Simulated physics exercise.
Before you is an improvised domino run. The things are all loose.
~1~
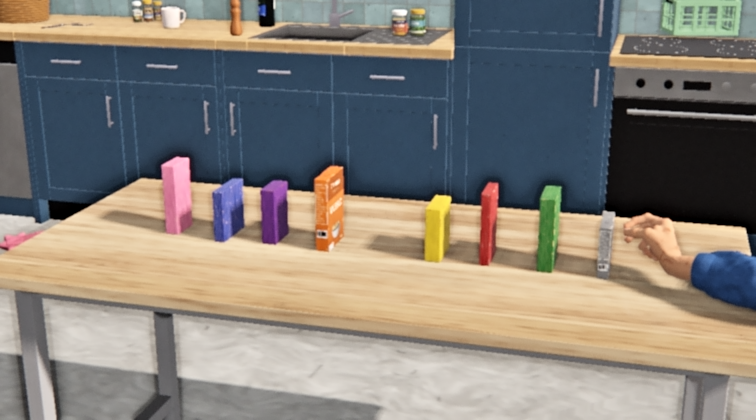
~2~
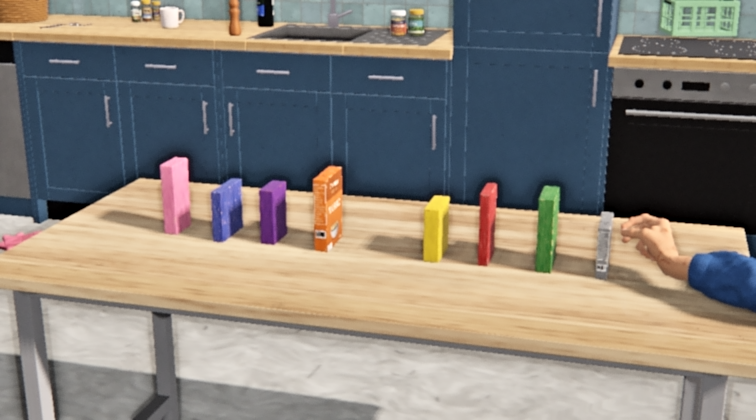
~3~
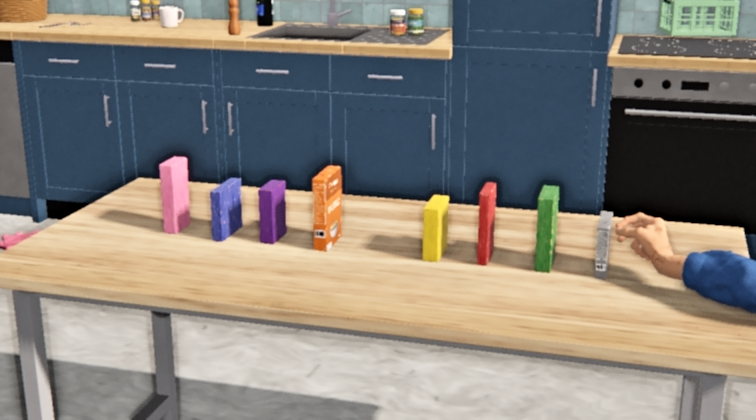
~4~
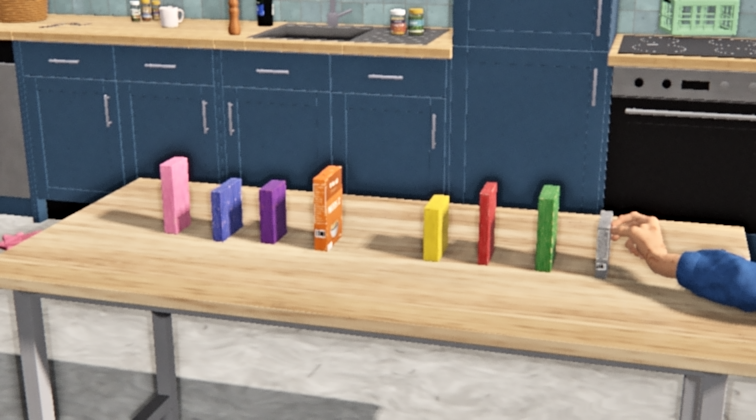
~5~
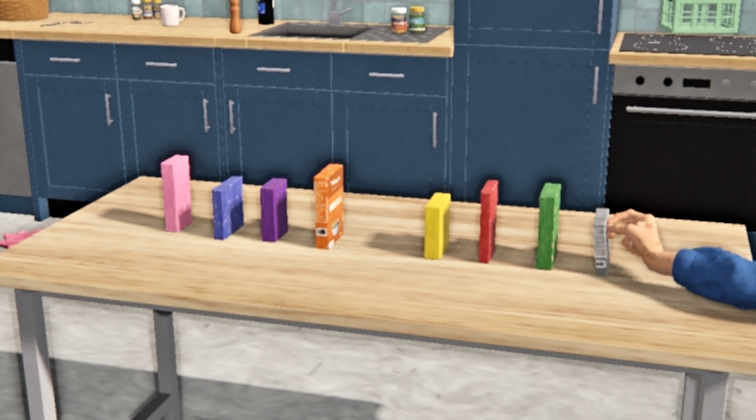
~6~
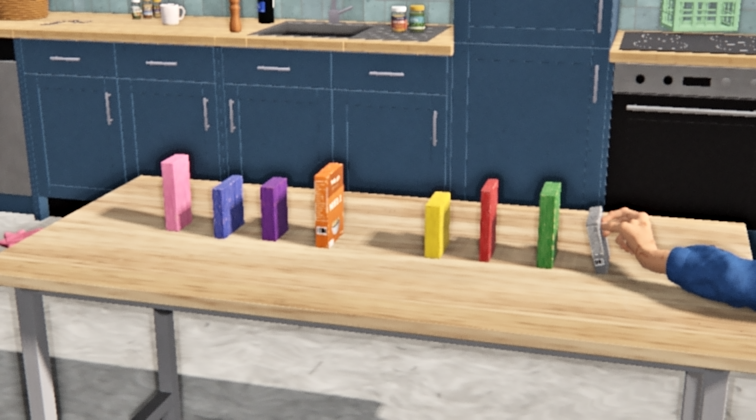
A hand reaching in from the right and tilting the grey packet leftward beside a spaced row of colourful upright blocks.
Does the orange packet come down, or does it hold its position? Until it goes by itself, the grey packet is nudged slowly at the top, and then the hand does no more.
It stays on end.
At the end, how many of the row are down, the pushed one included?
The count is 1.
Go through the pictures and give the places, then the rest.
The first frame shows orange packet (330, 209); blue block (229, 210).
The second frame shows green block (547, 230); purple board (273, 213).
The third frame shows yellow block (436, 228); blue block (227, 210).
The fourth frame shows red block (487, 224); green block (547, 229).
The fifth frame shows grey packet 6° over; purple board (274, 210); yellow block (437, 226).
The sixth frame shows grey packet 14° over; orange packet (329, 206); blue block (229, 207).
Then, 0.20 s past the last view, grey packet 53° over.
Then, 0.30 s past the last view, grey packet 83° over.
Then, 0.40 s past the last view, grey packet 90° over.
Finally, all 6 still in place. Final places as the last picture's camera would see them, orange packet near (329, 206).
